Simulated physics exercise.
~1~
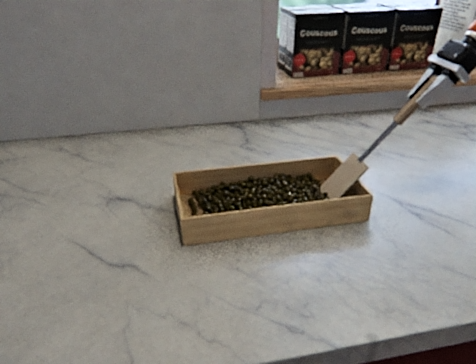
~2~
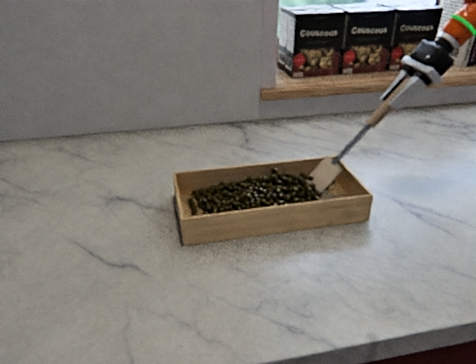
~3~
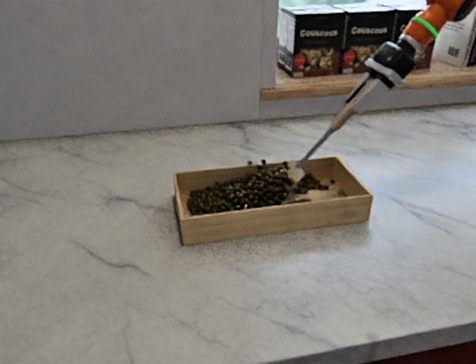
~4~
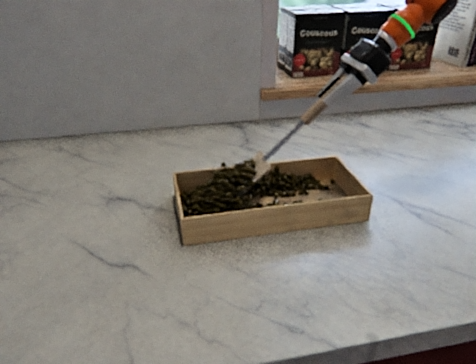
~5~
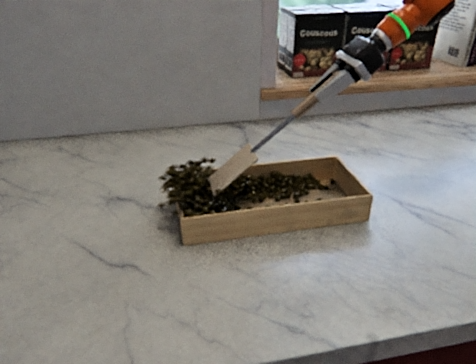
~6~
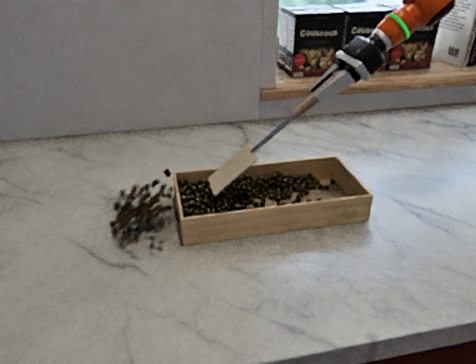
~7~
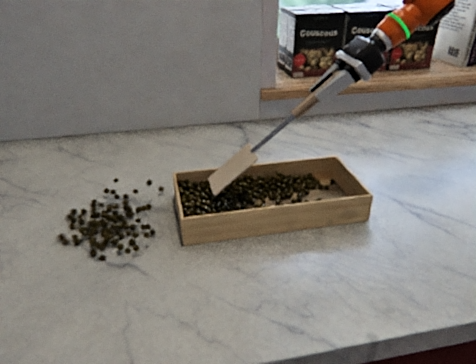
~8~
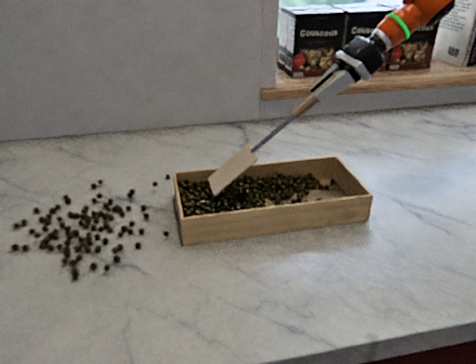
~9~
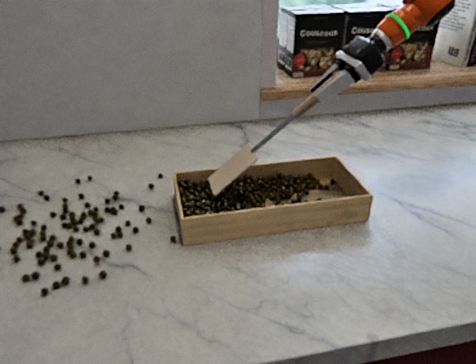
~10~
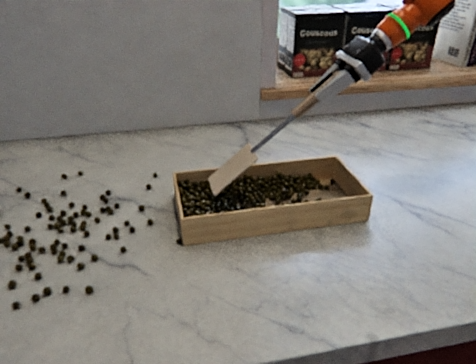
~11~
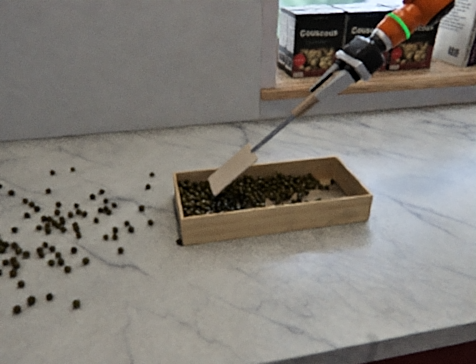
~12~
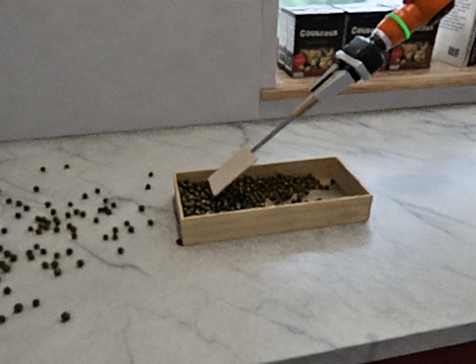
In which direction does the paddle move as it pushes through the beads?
The paddle moves to the left, going from the right end of the trough toward the left end.
